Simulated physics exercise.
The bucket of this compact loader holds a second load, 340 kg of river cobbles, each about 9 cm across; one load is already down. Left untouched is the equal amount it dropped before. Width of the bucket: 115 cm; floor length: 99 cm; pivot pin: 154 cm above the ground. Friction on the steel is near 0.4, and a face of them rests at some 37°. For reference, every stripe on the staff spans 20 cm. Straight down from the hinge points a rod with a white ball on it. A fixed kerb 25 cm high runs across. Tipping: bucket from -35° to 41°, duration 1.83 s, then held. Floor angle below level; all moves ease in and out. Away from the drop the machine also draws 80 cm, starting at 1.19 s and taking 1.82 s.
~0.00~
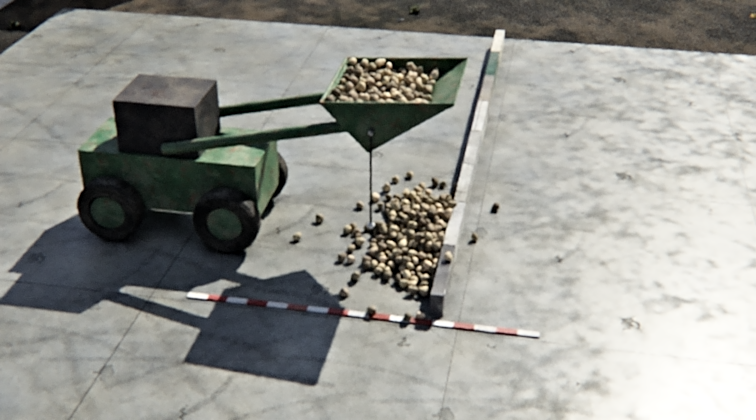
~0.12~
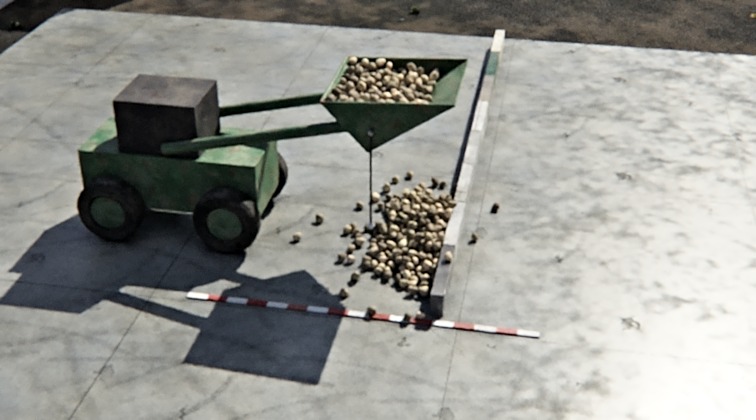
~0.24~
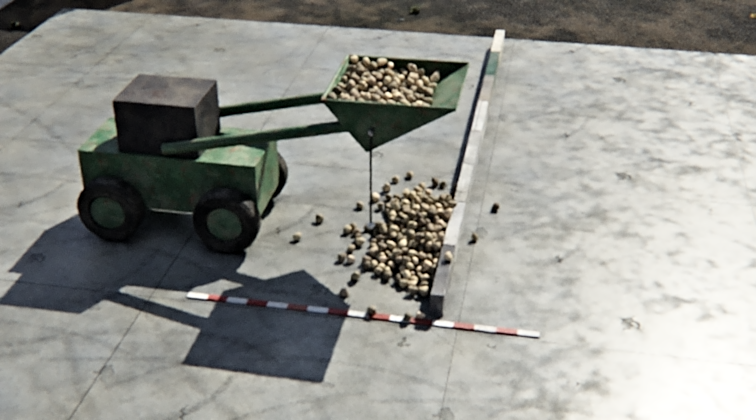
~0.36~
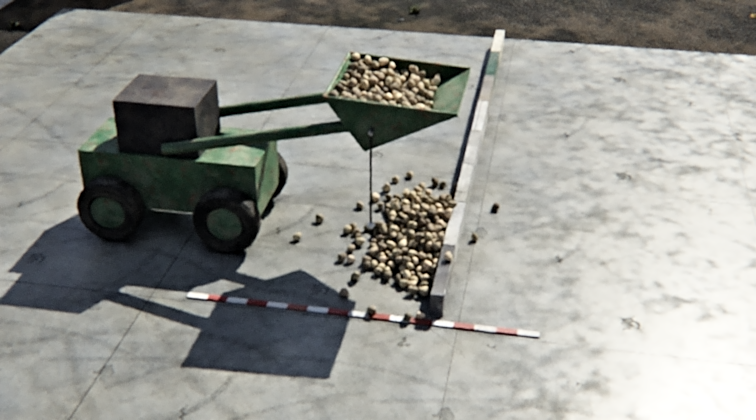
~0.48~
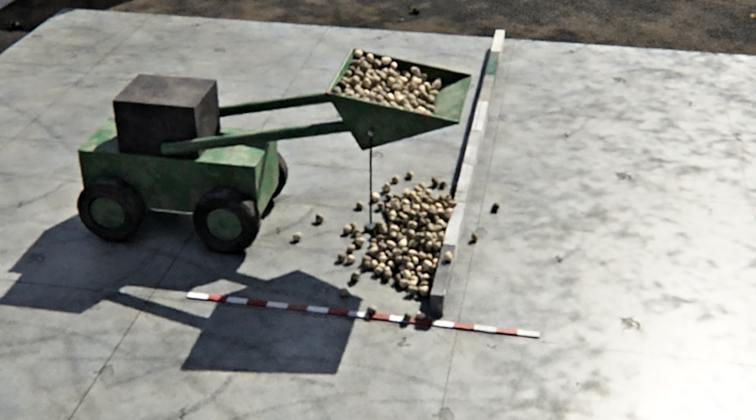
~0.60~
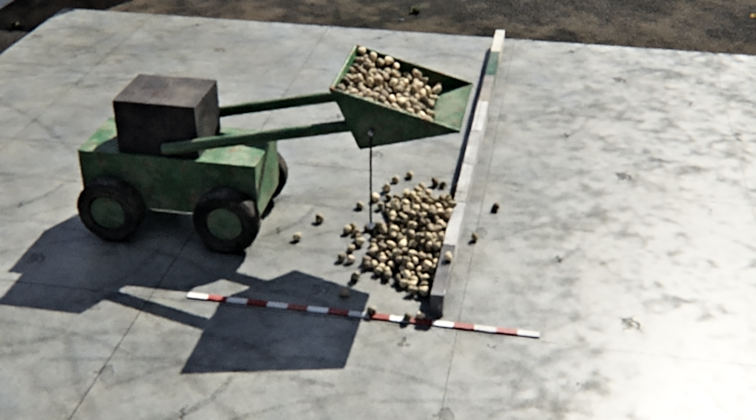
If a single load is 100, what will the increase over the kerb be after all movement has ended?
The increase will be around 44 per cent.
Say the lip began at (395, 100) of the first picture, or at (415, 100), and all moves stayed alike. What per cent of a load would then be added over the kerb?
Roughly 0 and 5 per cent, in that order.
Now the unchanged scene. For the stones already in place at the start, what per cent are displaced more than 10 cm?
5 %.
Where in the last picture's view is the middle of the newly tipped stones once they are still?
Their middle rests near (449, 238).
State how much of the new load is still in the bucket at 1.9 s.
Close to 15 in a hundred.
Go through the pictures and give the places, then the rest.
In the first picture, the bucket is at -35°, its lip at (454, 105); the top of the load is at (383, 72). The earlier load is highest near (438, 222), 29 cm above ground level, 99 % on this side of the kerb, 1 % over the kerb.
In the second picture, the bucket is at -34°, its lip at (455, 106); the top of the load is at (376, 72); the stones move at 0.1 m/s on average.
In the third picture, the bucket is at -31°, its lip at (456, 110); the top of the load is at (358, 73); the stones move at 0.1 m/s on average.
In the fourth picture, the bucket is at -27°, its lip at (458, 115); the top of the load is at (358, 71); the stones move at 0.2 m/s on average.
In the fifth picture, the bucket is at -22°, its lip at (459, 123); the top of the load is at (359, 66); the stones move at 0.2 m/s on average.
In the sixth picture, the bucket is at -16°, its lip at (460, 132); the top of the load is at (362, 64); the stones move at 0.2 m/s on average.
After 1.4 s the floor is at 29°; in per cent of one load, 100 in the bucket, 99 on this side of the kerb, 1 over the kerb; the foremost stones are at (456, 227).
After 1.9 s the floor is at 41°; in per cent of one load, 13 in the bucket, 159 on this side of the kerb, 28 over the kerb; the foremost stones are at (503, 239).
After 3.5 s the floor is at 41°; in per cent of one load, 0 in the bucket, 155 on this side of the kerb, 45 over the kerb; the foremost stones are at (619, 266).
After 6.2 s the floor is at 41°; in per cent of one load, 0 in the bucket, 155 on this side of the kerb, 45 over the kerb; the foremost stones are at (619, 266). Net gain over the kerb, 44.
